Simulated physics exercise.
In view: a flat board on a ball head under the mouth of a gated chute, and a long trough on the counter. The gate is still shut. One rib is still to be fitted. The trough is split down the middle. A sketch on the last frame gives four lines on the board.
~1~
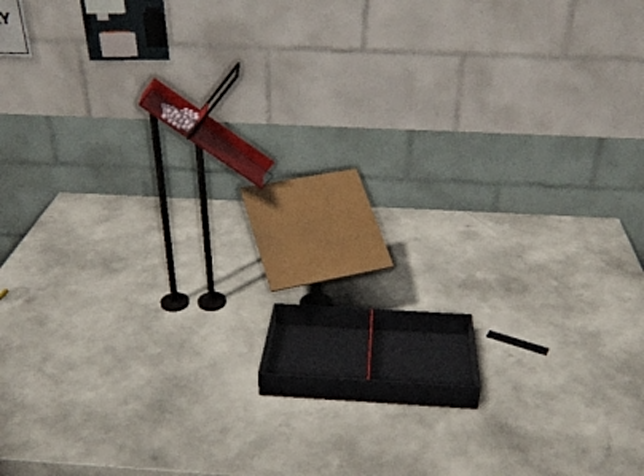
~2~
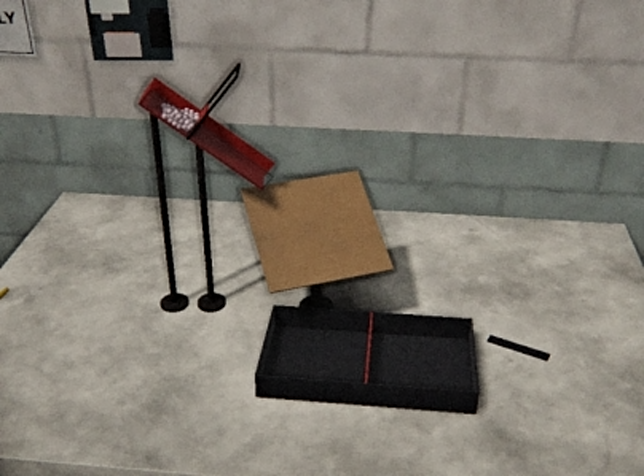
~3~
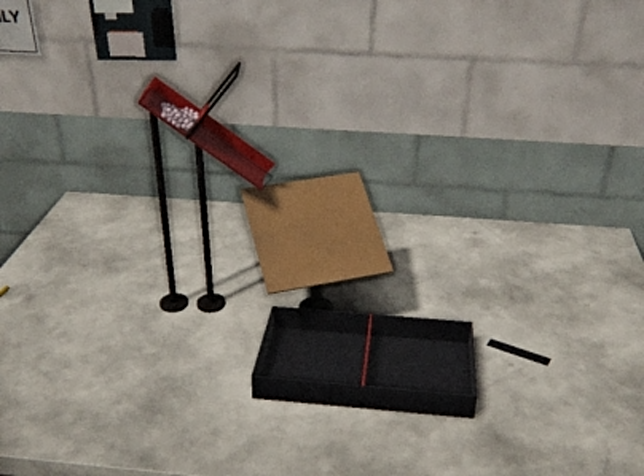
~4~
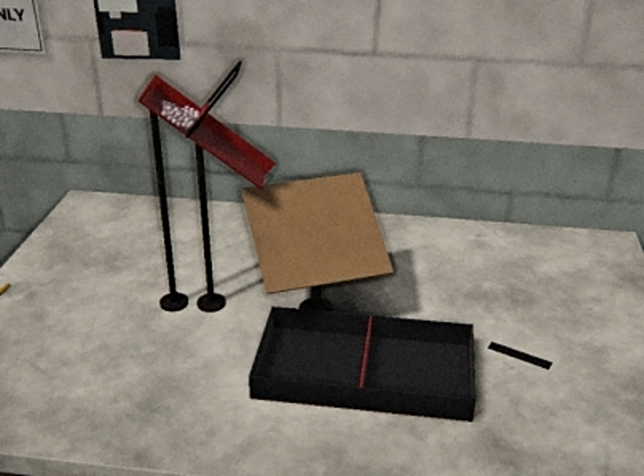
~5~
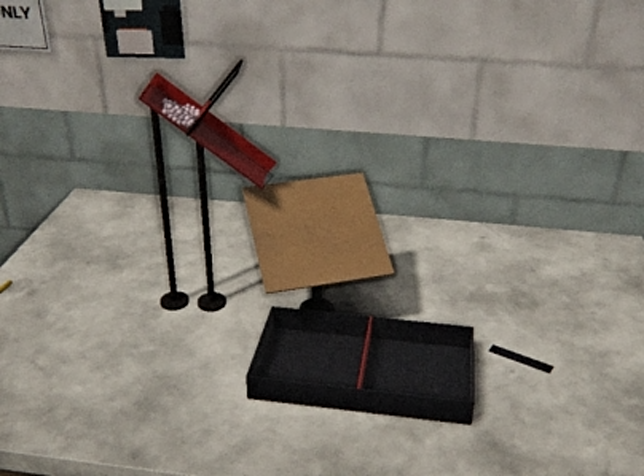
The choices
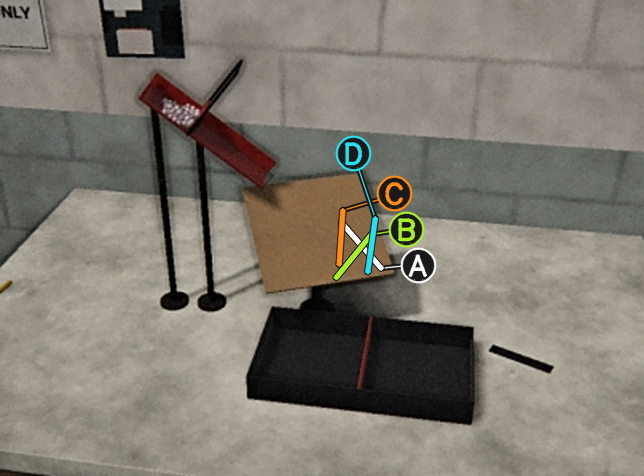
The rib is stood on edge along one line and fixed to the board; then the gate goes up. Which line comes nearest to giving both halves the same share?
Choose D.
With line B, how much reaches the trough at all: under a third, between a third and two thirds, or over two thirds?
Line B gives over two thirds.
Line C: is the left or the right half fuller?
More lands on the left.
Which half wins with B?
More lands on the left.
On the marked copy, line A from (341, 222) to (381, 268); line B from (371, 234) to (336, 277); line C from (342, 210) to (339, 264); line D from (375, 218) to (367, 271).
For line A, of what is caught, a small share in the left half, all but a few in the right.
For line B, of what is caught, the bulk in the left half, a small share in the right.
For line C, of what is caught, the bulk in the left half, a small share in the right.
For line D, of what is caught, close to half in the left half, close to half in the right.
